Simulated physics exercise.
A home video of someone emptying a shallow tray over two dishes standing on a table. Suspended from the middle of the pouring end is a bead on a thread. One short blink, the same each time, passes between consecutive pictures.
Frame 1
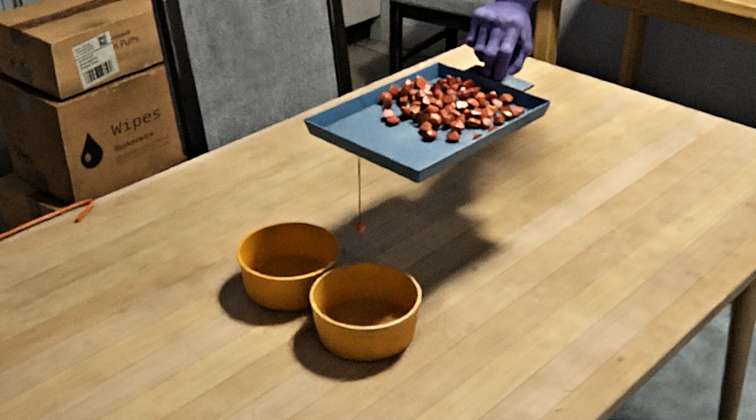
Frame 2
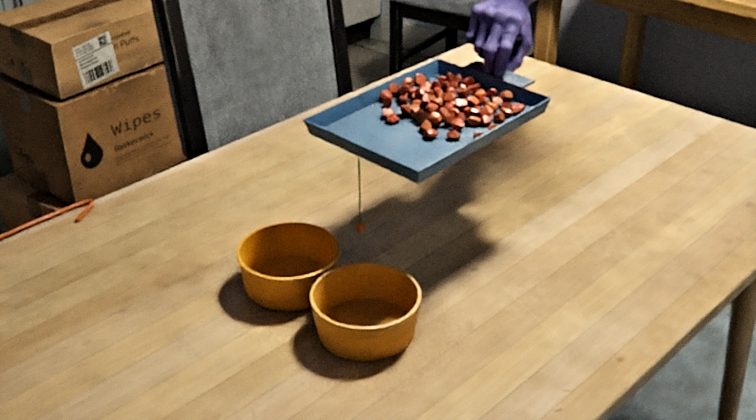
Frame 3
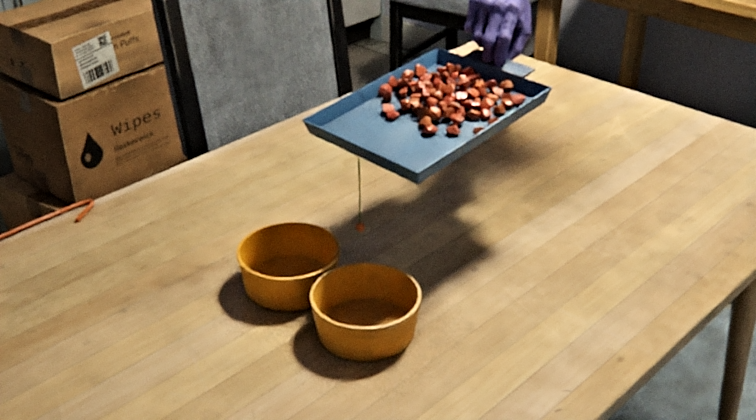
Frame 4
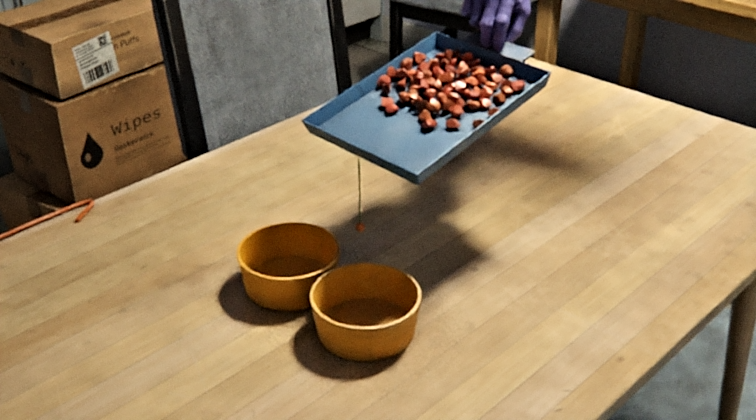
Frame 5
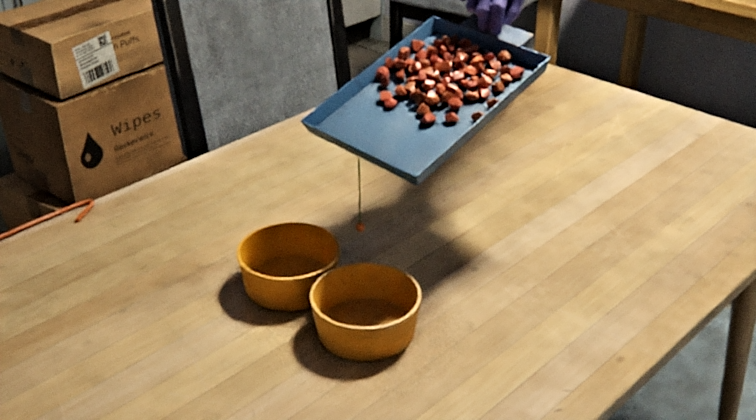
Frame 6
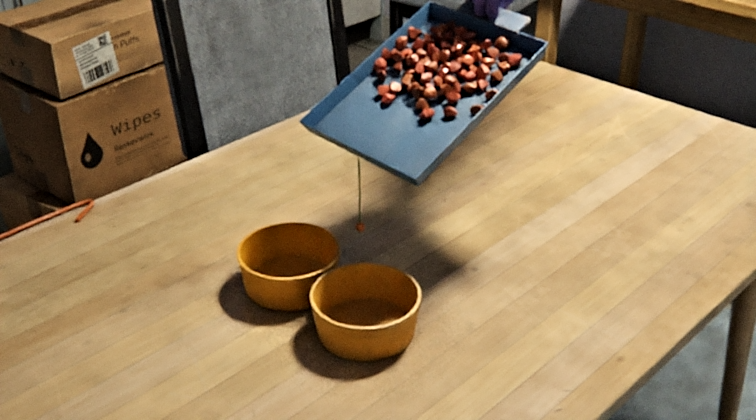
A purple-gloved hand steadily tilts a blue tray of reddish chunks toward two orange dishes.
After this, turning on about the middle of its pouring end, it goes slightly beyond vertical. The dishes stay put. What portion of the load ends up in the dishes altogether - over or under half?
Over.
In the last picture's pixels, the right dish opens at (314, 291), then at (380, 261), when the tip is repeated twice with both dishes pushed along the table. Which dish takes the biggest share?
Try 1: The rightmost dish; try 2: The rightmost dish.
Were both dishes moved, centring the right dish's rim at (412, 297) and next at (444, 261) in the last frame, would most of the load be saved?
At place one in excess of half; at place two not up to half.
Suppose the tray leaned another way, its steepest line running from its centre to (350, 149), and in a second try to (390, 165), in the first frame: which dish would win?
Try 1: Left-side dish. Try 2: Right-side dish.
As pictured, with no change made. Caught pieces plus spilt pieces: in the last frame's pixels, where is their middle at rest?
The centre comes to rest near (343, 313).
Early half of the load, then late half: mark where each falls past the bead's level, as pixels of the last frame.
First part (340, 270), rest (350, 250).
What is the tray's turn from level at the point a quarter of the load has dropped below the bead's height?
It is at around 80 degrees.
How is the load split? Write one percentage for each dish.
Out of every hundred, close to 40 go left and close to 60 go right.
Shortly afterwards, tray tipped steeply; the bulk on the tray; a little in the air.
Next, tray tipped past a quarter turn; near a quarter on the tray; near a third in the right dish; near a quarter in the left dish; a little outside both; a little in the air.
Some moments later, tray tipped past a quarter turn; near half in the right dish; near a third in the left dish; a little outside both.
In the end, tray tipped past a quarter turn; near half in the right dish; near a third in the left dish; a little outside both.
